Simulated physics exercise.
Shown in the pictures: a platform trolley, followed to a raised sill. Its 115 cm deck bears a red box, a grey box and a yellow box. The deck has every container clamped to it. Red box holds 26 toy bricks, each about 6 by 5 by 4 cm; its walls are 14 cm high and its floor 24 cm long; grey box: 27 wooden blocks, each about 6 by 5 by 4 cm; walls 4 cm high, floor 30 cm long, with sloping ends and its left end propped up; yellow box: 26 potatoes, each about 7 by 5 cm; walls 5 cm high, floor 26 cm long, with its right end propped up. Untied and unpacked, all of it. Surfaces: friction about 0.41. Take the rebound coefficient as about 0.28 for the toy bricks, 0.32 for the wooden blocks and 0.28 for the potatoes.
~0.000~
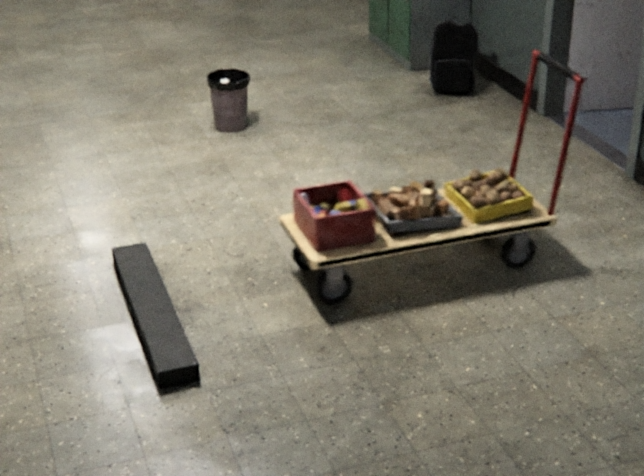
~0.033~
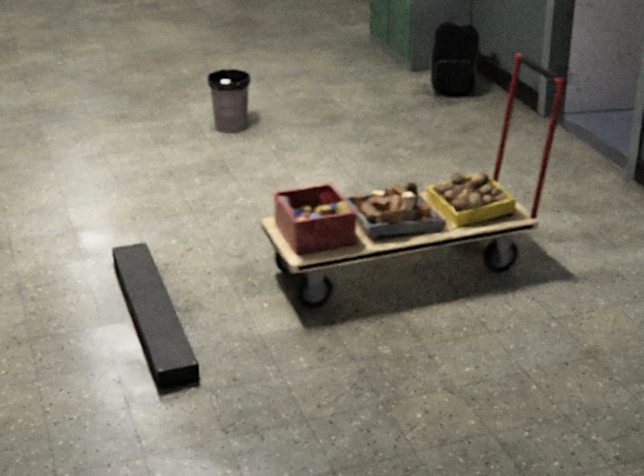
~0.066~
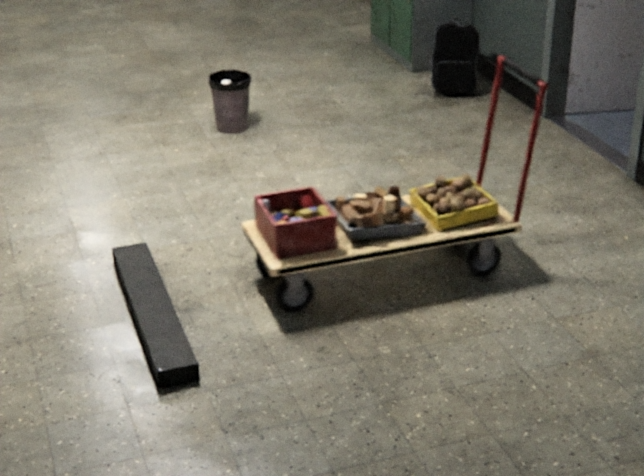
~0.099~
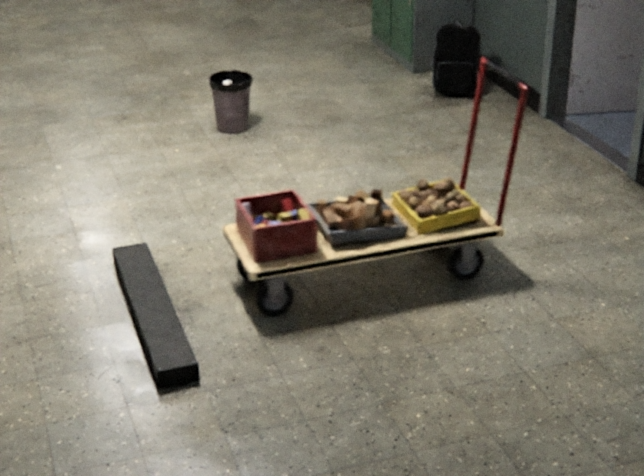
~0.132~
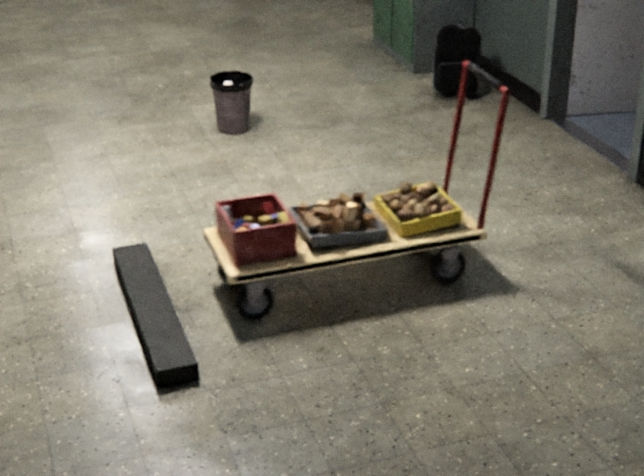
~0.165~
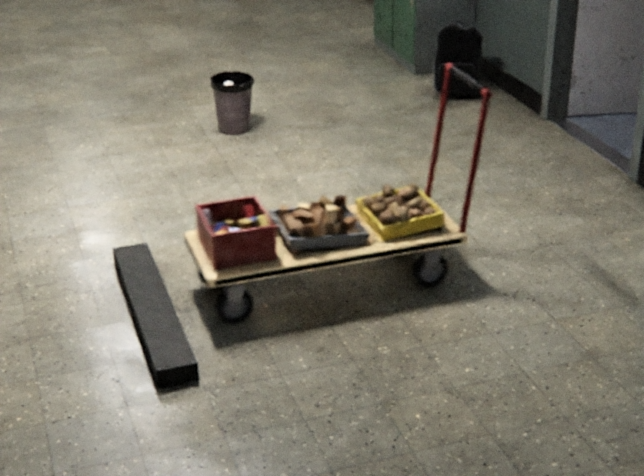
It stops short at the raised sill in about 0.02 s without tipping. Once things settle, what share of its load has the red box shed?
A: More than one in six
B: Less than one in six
Less than one in six.
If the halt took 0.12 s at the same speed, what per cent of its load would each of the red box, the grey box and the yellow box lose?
You'd end up with red box at 0 %, grey box at 40 % and yellow box at 40 %.
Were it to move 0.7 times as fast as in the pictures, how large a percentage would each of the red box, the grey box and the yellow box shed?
In that case the red box sheds 0 per cent, the grey box 30 per cent and the yellow box 30 per cent.
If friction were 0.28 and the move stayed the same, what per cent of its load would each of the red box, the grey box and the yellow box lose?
You'd see red box shed 20 percent, grey box shed 50 percent, and yellow box shed 40 percent.
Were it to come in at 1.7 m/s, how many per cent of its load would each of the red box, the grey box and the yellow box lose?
In that case the red box sheds 0 per cent of its load, the grey box 30 per cent, and the yellow box 30 per cent.
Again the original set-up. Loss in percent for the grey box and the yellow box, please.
I'd estimate grey box near 50 and yellow box near 40 per cent.
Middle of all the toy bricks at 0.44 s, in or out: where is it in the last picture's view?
Somewhere around pixel (195, 243).
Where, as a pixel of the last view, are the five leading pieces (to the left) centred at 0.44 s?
Their centre is around (174, 241).
After 0.22 s, the wheels strike.
After 0.32 s, 0 of 26 out of the red box, 5 of 27 out of the grey box and 5 of 26 out of the yellow box.
After 0.44 s, 0 of 26 out of the red box, 7 of 27 out of the grey box and 8 of 26 out of the yellow box.
After 0.67 s, 1 of 26 out of the red box, 12 of 27 out of the grey box and 9 of 26 out of the yellow box.
Outcome (at 1.17 s), 1 of 26 out of the red box, 13 of 27 out of the grey box and 10 of 26 out of the yellow box. Asked share, 1 of 26, 4 per cent.
